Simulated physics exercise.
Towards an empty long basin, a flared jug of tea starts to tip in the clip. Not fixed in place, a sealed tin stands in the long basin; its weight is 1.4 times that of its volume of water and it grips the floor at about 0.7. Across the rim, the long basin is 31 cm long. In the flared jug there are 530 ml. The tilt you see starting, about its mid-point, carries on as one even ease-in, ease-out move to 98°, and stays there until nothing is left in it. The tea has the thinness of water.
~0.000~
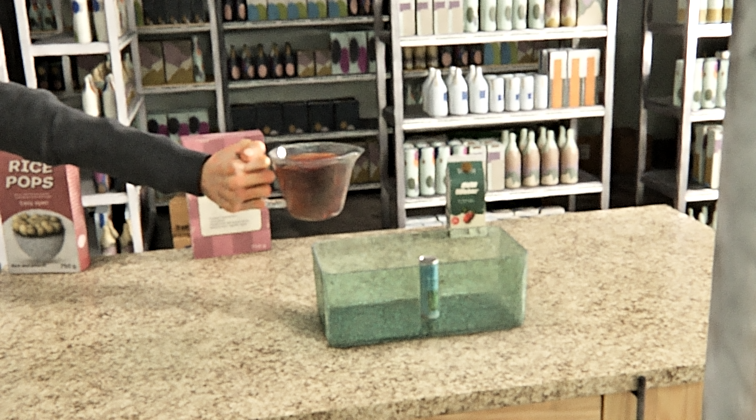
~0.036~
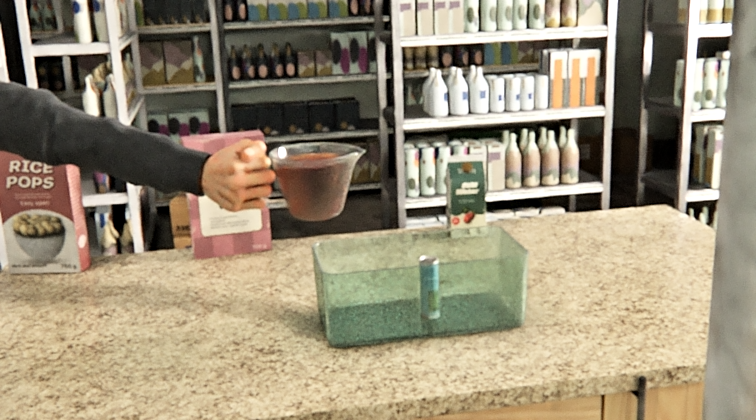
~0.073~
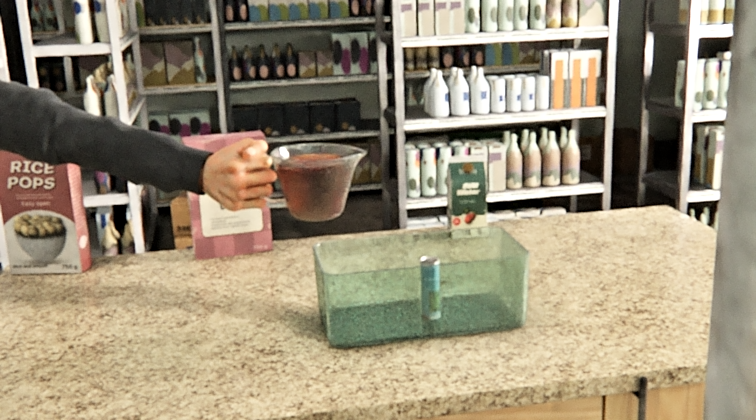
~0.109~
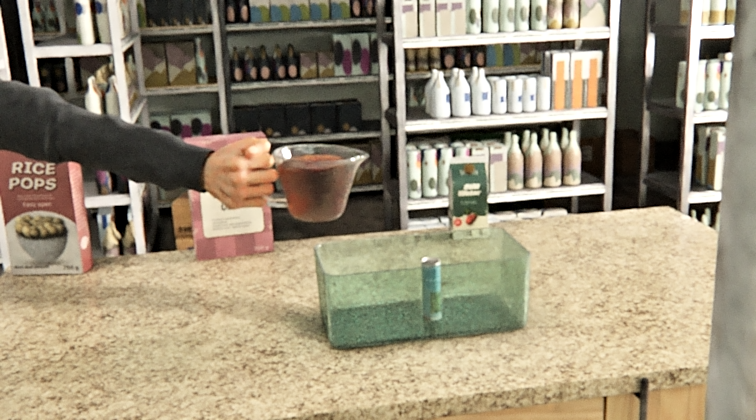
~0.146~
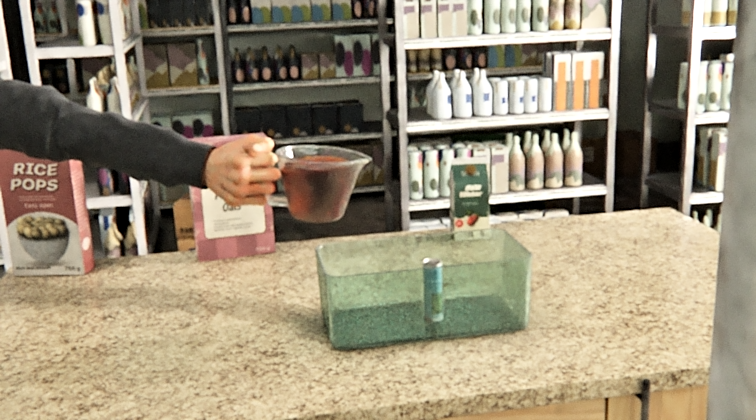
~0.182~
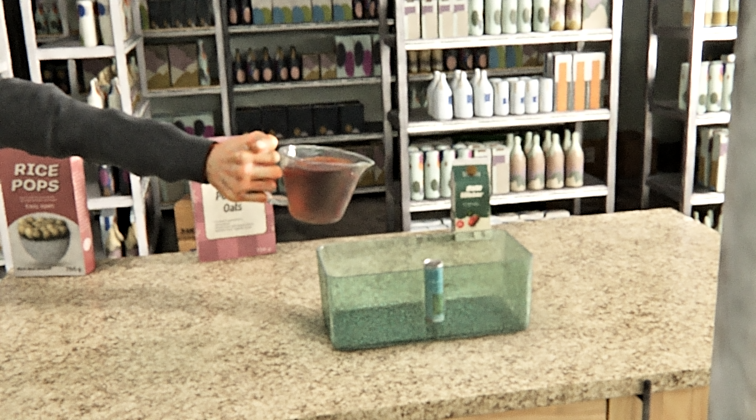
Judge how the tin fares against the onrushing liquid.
It's going to stay vertical.
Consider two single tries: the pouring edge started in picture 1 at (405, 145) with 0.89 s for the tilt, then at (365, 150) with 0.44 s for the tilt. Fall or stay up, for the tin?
In the first try it remains standing; in the second it remains standing.
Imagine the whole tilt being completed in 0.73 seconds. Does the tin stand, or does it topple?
Then the tin does not tip.
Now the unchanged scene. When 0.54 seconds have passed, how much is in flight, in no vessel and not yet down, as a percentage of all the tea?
Near 26 in a hundred.
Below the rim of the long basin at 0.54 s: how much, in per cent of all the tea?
Some 12 per cent.
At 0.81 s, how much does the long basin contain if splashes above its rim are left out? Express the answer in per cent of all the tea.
I'd say roughly 80 in a hundred of it.
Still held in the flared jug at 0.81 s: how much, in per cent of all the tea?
Share remaining: Approx. 9 %.
Then, 0.54 s in, the tilt is 66° and 62 per cent is still to pour; the tin stands where it began.
Then, 0.81 s in, the tilt is 96° and 9 per cent is still to pour; the tin stands where it began.
Then, 1.09 s in, the tilt is 98° and 0 per cent is still to pour; the tin stands where it began.
Then, 1.39 s in, the tilt is 98° and 0 per cent is still to pour; the tin stands where it began.
Finally, the tin stands where it began.
